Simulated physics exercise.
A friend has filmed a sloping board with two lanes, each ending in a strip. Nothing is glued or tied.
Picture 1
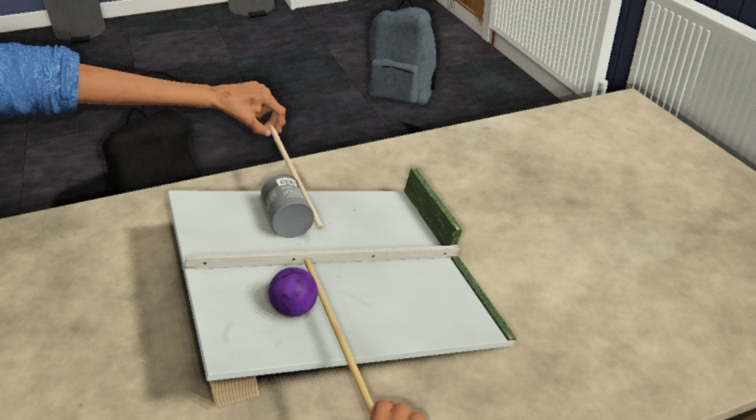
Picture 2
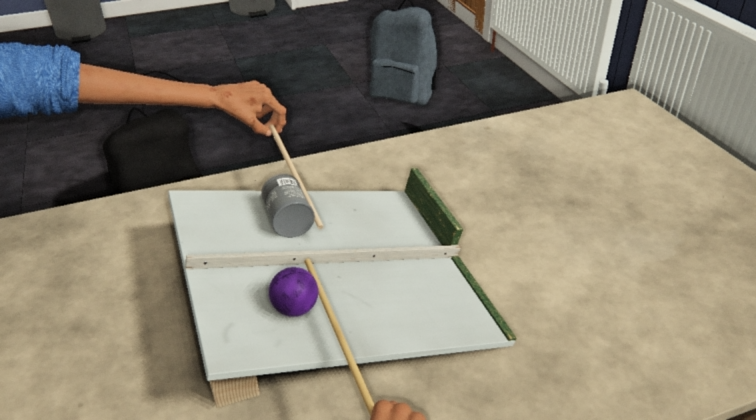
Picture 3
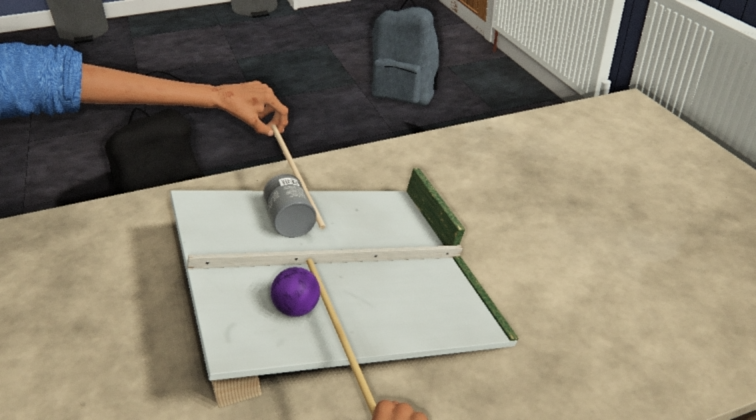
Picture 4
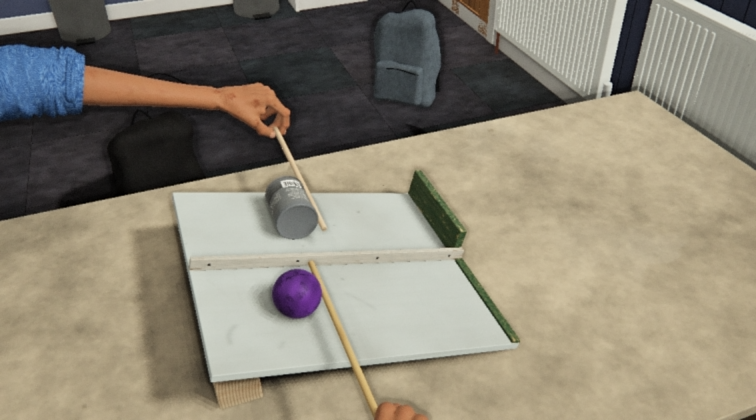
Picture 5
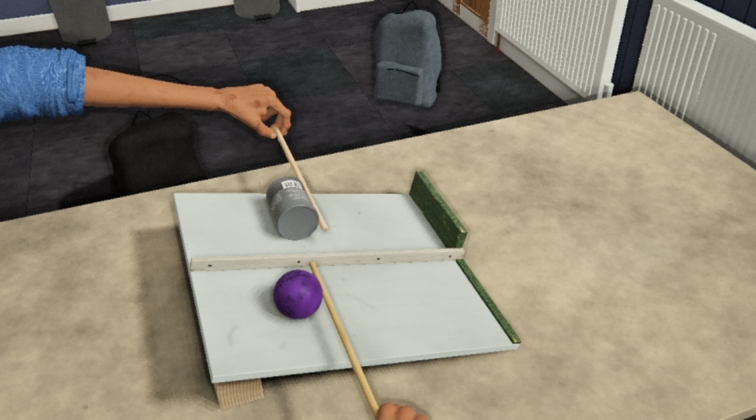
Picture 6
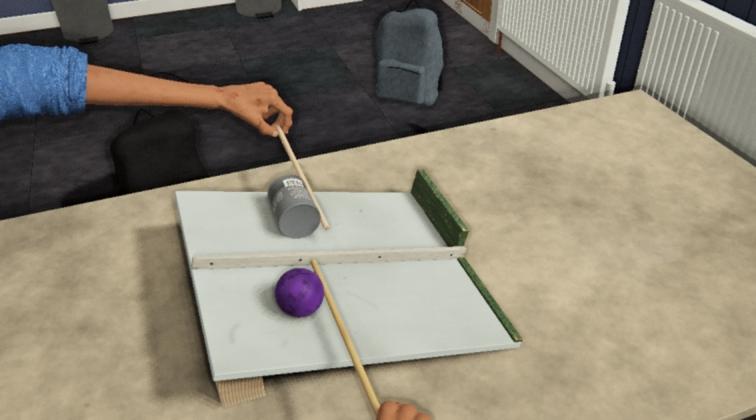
A purple ball and a grey tin sat in separate lanes on a sloping white board, each held back by a stick in someone's hand, and nothing really moved.
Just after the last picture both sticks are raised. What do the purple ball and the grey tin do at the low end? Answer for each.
Outcome: The purple ball goes over the end and the grey tin is held by the strip.
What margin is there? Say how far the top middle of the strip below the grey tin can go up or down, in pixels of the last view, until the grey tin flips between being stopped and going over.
Roughly 16 pixels down.
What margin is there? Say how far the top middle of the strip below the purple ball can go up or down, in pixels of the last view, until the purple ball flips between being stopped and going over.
Roughly 8 pixels up.
Then, 0.48 s on from there, purple ball rolling on the board near (414, 287); grey tin rolling on the board near (384, 207).
Then, 0.92 s on from there, purple ball off the board near (627, 252); grey tin resting against the strip near (418, 207).
Then, 1.34 s on from there, purple ball off the board; grey tin resting against the strip near (418, 207).
In the end, the purple ball rolls off the board; the grey tin stops on the board, near (418, 207).
